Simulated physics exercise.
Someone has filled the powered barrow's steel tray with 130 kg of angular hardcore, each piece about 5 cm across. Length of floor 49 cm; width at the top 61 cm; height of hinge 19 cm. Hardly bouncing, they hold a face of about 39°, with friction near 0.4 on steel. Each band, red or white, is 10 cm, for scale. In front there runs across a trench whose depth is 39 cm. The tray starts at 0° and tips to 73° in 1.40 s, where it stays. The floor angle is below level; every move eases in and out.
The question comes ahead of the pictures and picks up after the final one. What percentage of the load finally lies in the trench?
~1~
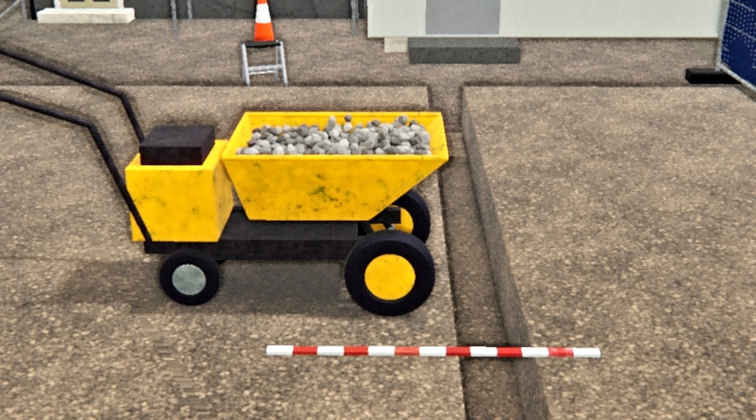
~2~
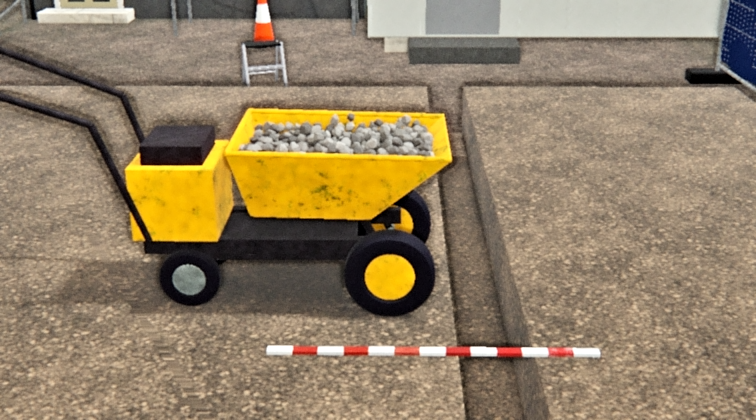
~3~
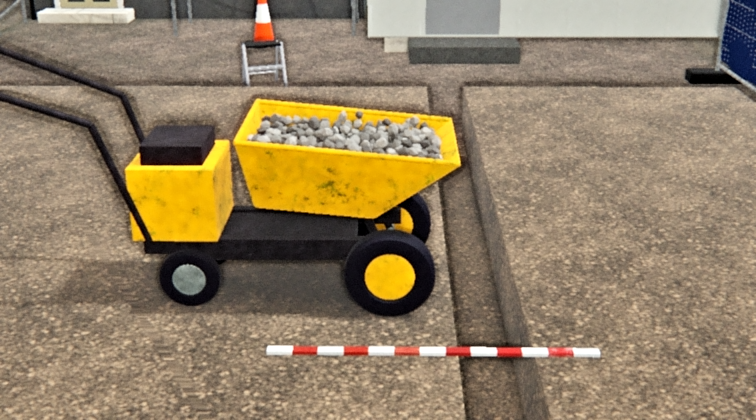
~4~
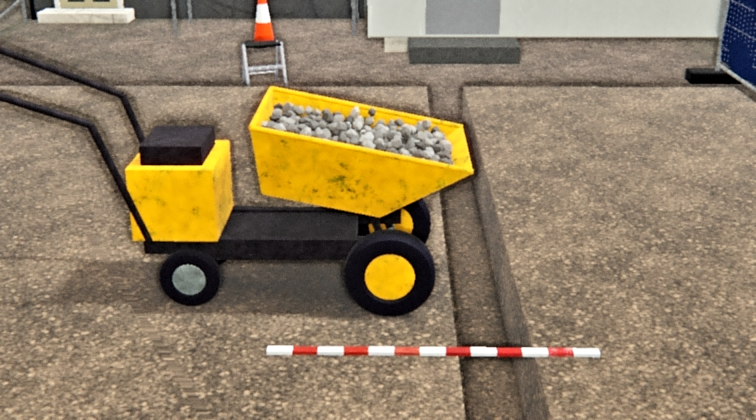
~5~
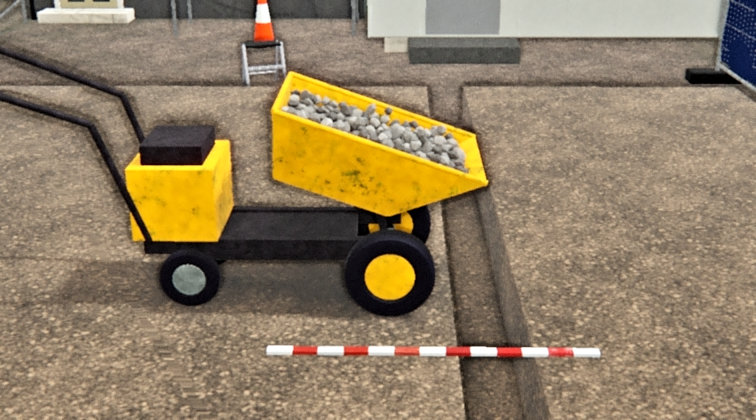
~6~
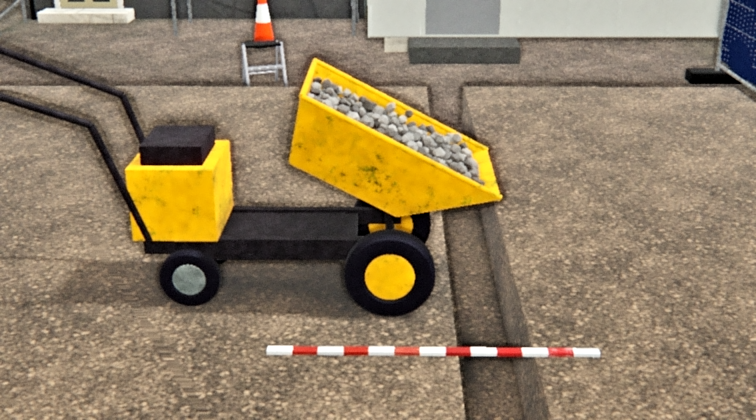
About 5 per cent.
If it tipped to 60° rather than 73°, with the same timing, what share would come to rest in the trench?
Some 20% would finish there.
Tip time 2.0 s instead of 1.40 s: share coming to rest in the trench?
About 5 percent, I'd say.
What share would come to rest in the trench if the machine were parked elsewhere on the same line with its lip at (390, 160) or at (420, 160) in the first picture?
Result: Close to 80 then close to 35 per cent.
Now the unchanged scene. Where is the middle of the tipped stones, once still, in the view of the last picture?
The resting stones are centred at roughly (574, 279).
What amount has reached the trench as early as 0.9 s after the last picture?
0 per cent, give or take.
Then, 0.5 s after the last picture the floor is at 62°, 100 % in the tray; the foremost stones are at (528, 239).
Then, 0.9 s after the last picture the floor is at 73°, 53 % in the tray, 1 % in the trench, 47 % past the trench; the foremost stones are at (634, 277).
Then, 1.3 s after the last picture the floor is at 73°, 27 % in the tray, 3 % in the trench, 71 % past the trench; the foremost stones are at (726, 297).
Then, 3.2 s after the last picture the floor is at 73°, 23 % in the tray, 5 % in the trench, 72 % past the trench; the foremost stones are at (742, 300).
